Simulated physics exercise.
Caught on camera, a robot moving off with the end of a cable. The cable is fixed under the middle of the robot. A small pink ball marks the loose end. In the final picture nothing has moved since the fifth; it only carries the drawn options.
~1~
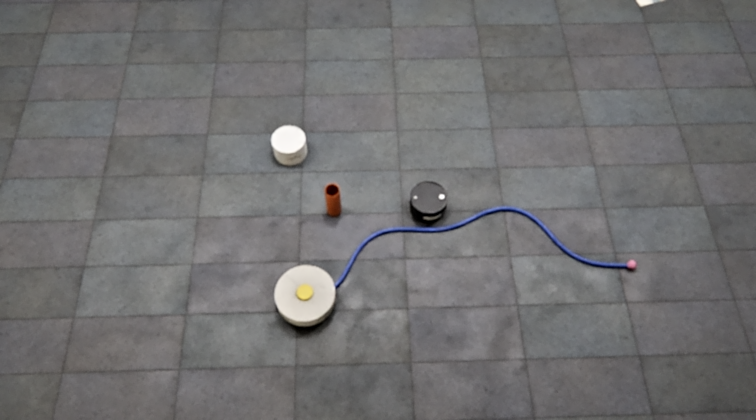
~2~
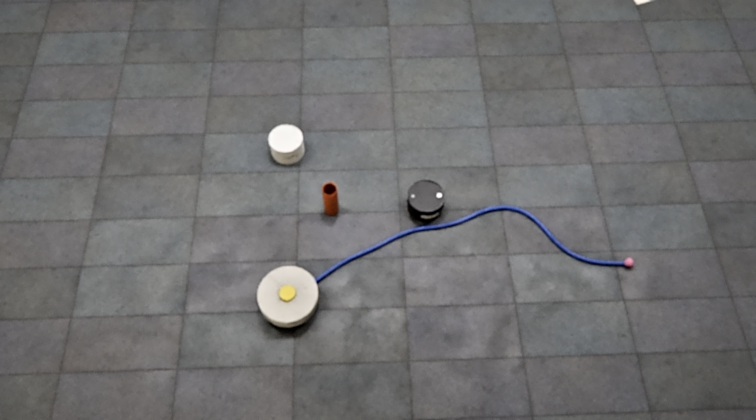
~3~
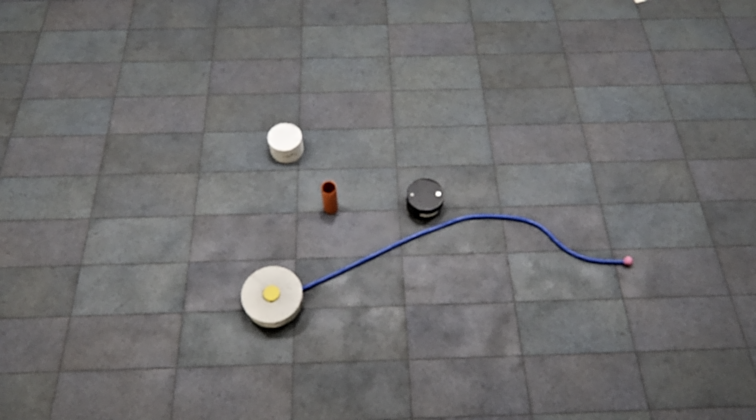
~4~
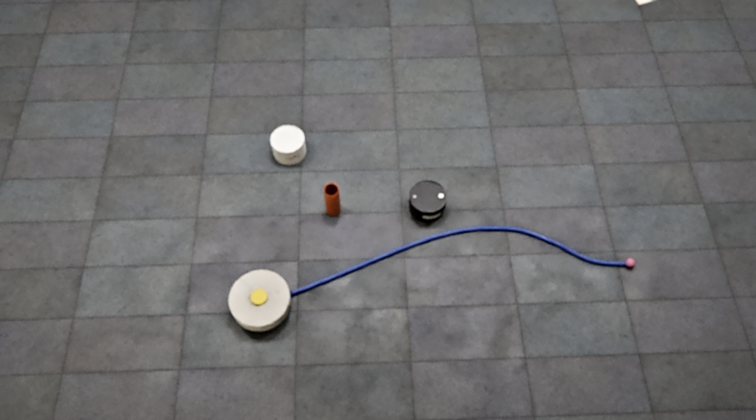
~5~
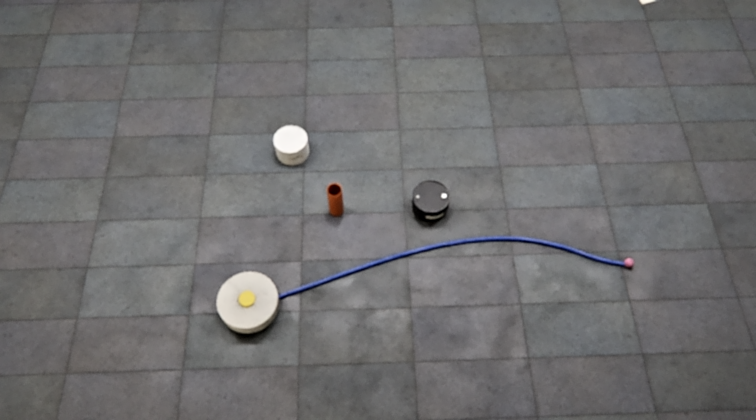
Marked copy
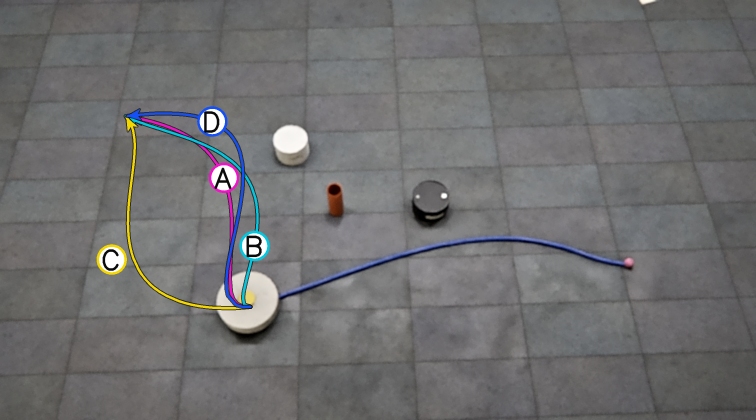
A round pale robot with a yellow centre slid a short way left across the grey tiles, pulling a blue cable straighter, while the white tub, orange post and black tub stayed put.
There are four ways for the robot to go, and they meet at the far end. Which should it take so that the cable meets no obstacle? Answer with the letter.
C.
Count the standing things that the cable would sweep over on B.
It sweeps two.
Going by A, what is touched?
It is the orange post.
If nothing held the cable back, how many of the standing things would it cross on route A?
One.
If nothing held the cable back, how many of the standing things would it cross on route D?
In all, three.
On the marked copy, A from (251, 307) via (226, 183) to (129, 117); B from (251, 307) via (243, 173) to (125, 116); C from (251, 307) via (129, 241) to (126, 117); D from (251, 307) via (243, 168) to (128, 116).
Following C. Soon after the start, robot (139, 271), middle of the cable (342, 278), free end (531, 254).
Later, robot (129, 171), middle of the cable (285, 256), free end (475, 260).
In the end, robot (122, 111), middle of the cable (250, 212), free end (424, 262); nothing has been touched.
As for the rest, A meets the orange post; B meets the orange post and black tub; D meets the white tub, orange post and black tub.
